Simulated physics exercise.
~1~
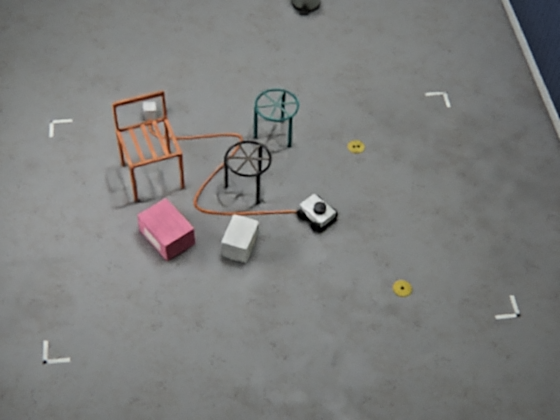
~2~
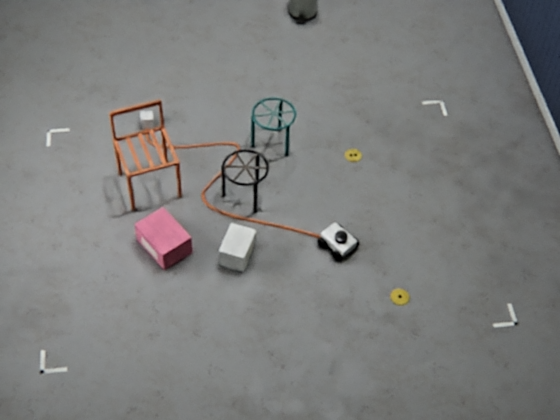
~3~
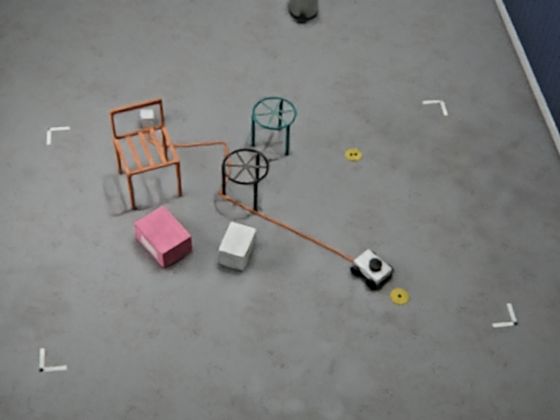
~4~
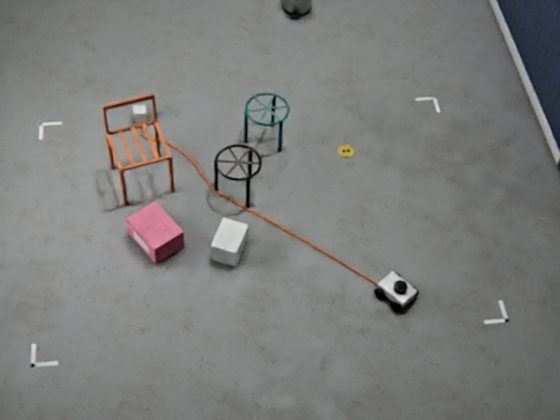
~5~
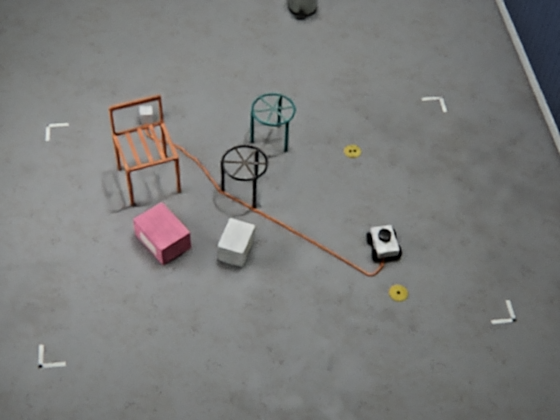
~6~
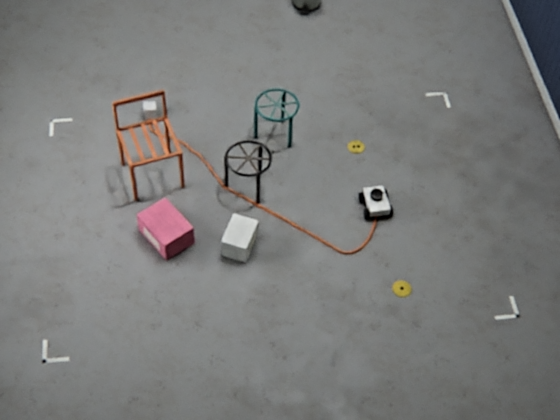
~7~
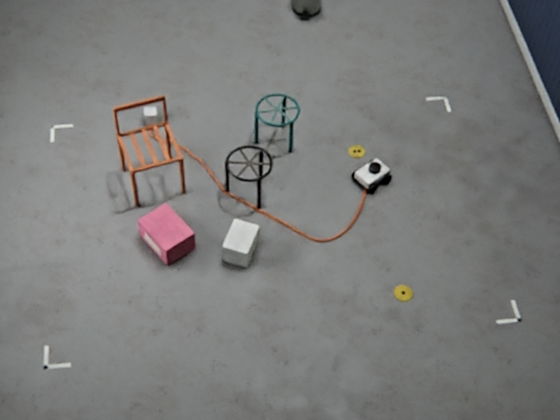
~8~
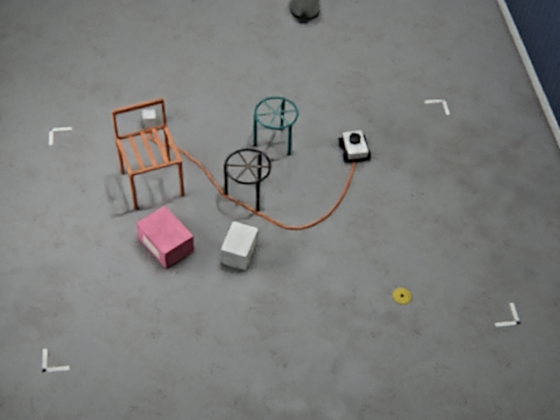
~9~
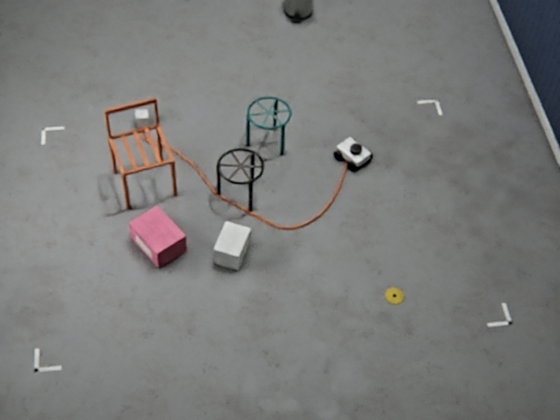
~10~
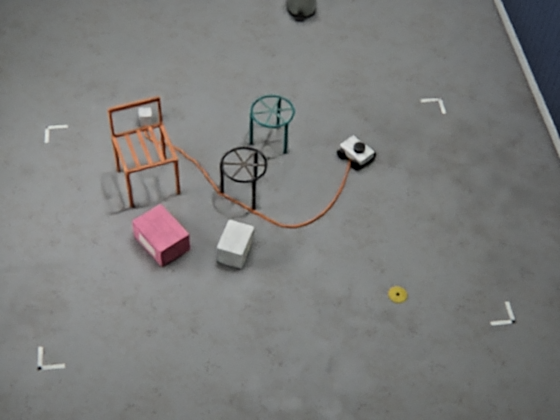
An orange chair stands still as a cart trailing an orange lead rolls down-right, then up.
